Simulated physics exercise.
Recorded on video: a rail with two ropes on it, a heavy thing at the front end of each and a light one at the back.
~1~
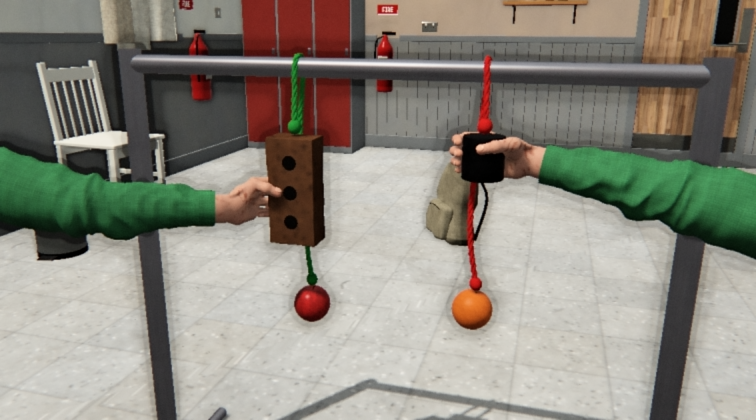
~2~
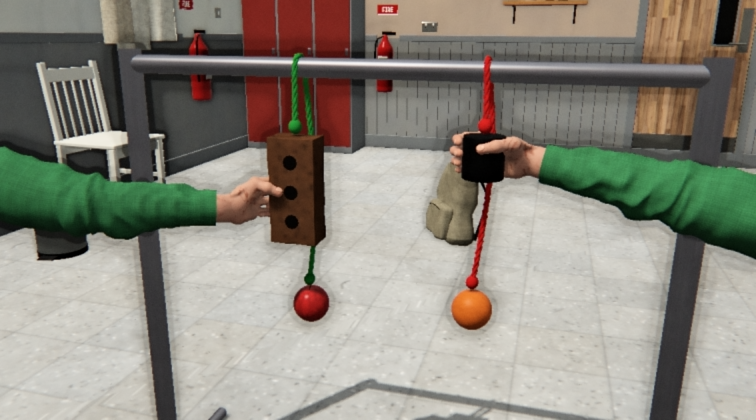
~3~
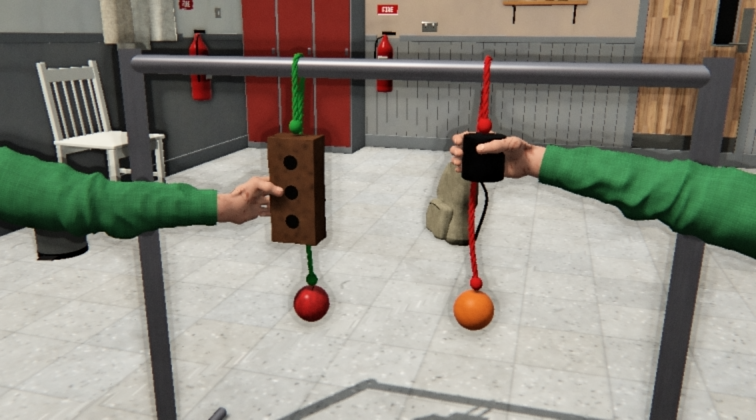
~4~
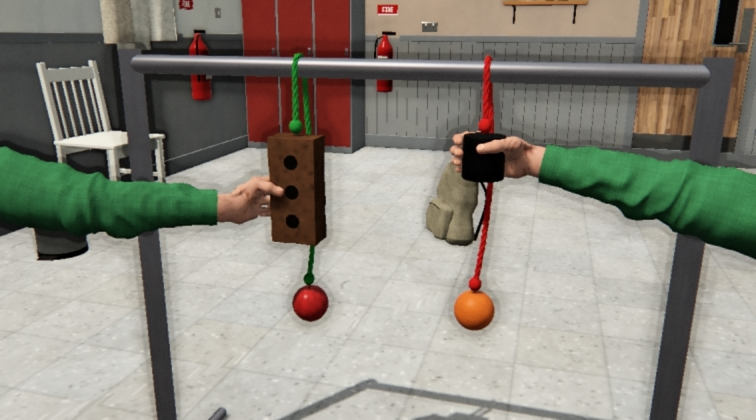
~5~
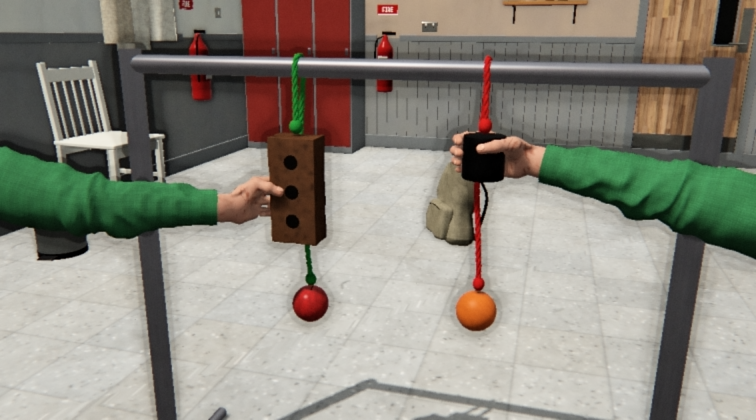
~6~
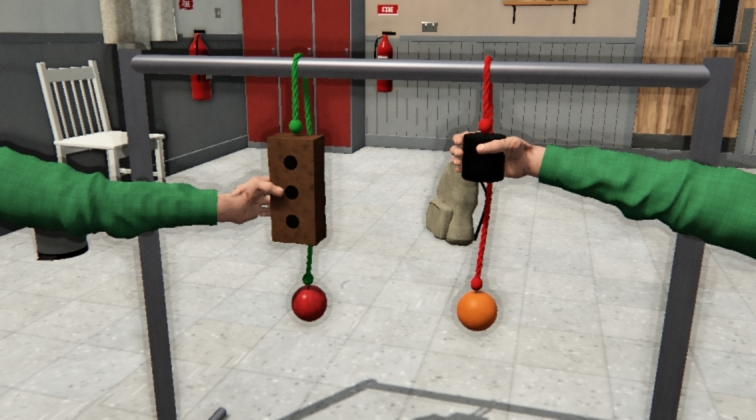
Two green-sleeved hands hold a brown brick and a black object almost still beside roped balls.
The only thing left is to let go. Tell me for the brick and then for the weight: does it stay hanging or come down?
The brick falls away. The weight falls away.
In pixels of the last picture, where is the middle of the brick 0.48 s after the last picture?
By then it sits at (304, 368).
Then, 0.48 s on from there, brick dropping near (304, 368); weight dropping near (469, 404).
Then, 0.94 s on from there, brick on the floor; weight on the floor.
In the end, brick on the floor; weight on the floor. The brick drops and the weight pulls its rope through.
